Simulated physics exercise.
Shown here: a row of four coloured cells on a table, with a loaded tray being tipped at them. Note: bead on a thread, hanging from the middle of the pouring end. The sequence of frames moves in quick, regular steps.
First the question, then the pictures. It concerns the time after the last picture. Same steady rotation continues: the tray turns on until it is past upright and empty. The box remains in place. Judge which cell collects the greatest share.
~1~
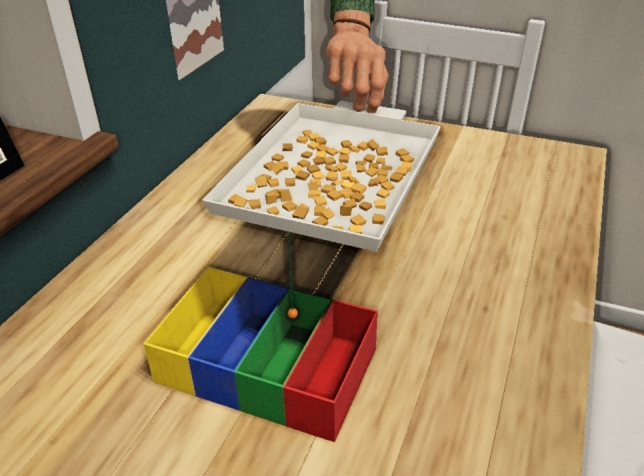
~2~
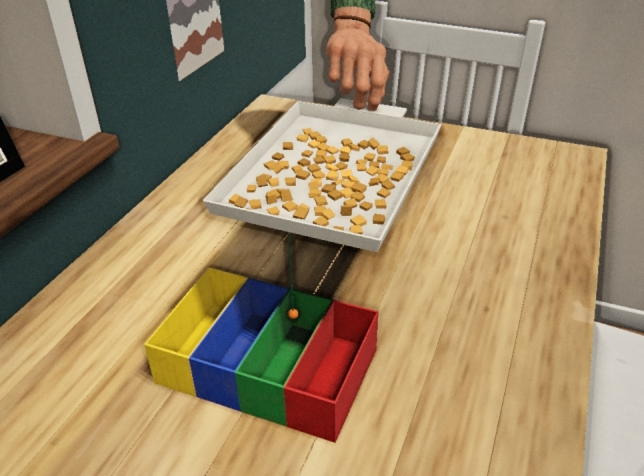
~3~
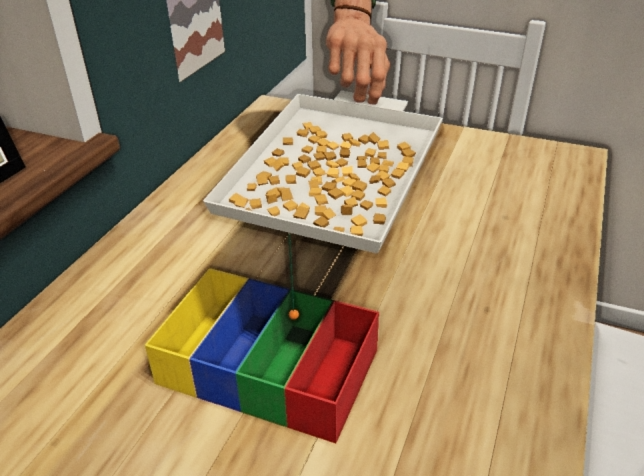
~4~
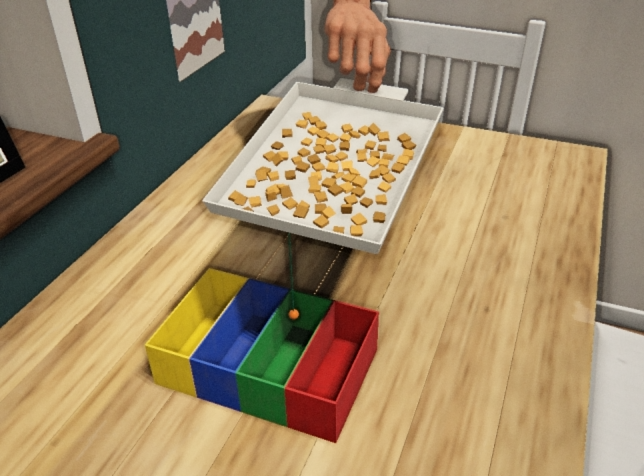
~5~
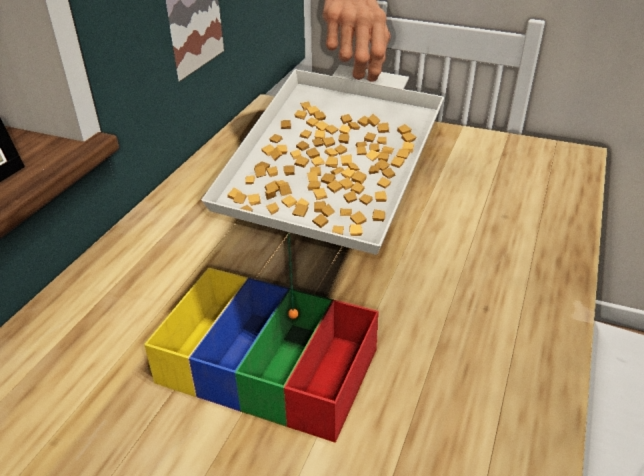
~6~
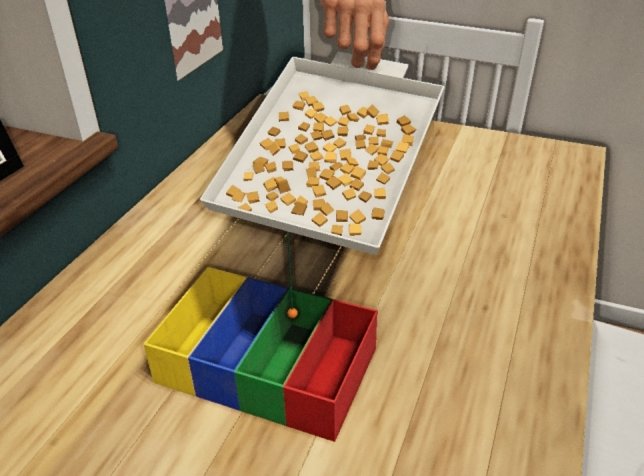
I would say the red one.
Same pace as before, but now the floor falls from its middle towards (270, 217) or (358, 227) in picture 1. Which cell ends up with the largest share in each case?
In order, it comes out as that blue cell and that red cell.
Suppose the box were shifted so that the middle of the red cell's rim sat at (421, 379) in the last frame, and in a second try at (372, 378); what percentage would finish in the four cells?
Around 100 per cent for the first position, around 100 per cent for the second.
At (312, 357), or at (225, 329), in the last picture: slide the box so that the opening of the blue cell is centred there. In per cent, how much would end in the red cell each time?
Around 0 % followed by around 40 %.
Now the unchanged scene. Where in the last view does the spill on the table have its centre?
Estimated middle: Around (381, 424).
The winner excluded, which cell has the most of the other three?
Green.
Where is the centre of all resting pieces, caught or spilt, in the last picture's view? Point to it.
The centre comes to rest near (322, 405).
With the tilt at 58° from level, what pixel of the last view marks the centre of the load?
(319, 194).
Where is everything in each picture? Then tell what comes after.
Corners of the pouring end at (208, 199) and (377, 236), level; middle of the load at (332, 176), cereal squares; bead on its thread at (293, 313); yellow cell at (170, 366); blue cell at (214, 380); green cell at (261, 395); red cell at (310, 411), in the first frame.
Corners of the pouring end at (209, 199) and (378, 237), level; middle of the load at (333, 176), in the second frame.
Corners of the pouring end at (209, 199) and (378, 239), tipped barely, lowest at the right corner; middle of the load at (333, 173), in the third frame.
Corners of the pouring end at (208, 199) and (378, 240), tipped a little, lowest at the right corner; middle of the load at (333, 168), in the fourth frame.
Corners of the pouring end at (207, 198) and (377, 242), tipped a little, lowest at the right corner; middle of the load at (332, 162), in the fifth frame.
Corners of the pouring end at (205, 198) and (376, 243), tipped clearly, lowest at the right corner; middle of the load at (331, 157); yellow cell at (170, 366); blue cell at (214, 380); green cell at (261, 395); red cell at (310, 410), in the sixth frame.
Soon after the last picture, tray tipped steeply; all on the tray.
A little later, tray tipped right over; nearly all on the tray; a stray few in the red cell; a stray few in the green cell; a small part falling or outside the box.
Later still, tray tipped past a quarter turn; about a third in the red cell; about a quarter in the green cell; a stray few in the blue cell; about a third falling or outside the box.
At rest, tray tipped past a quarter turn; about a third in the red cell; about a quarter in the green cell; a stray few in the blue cell; none in the yellow cell; about a third outside the box.
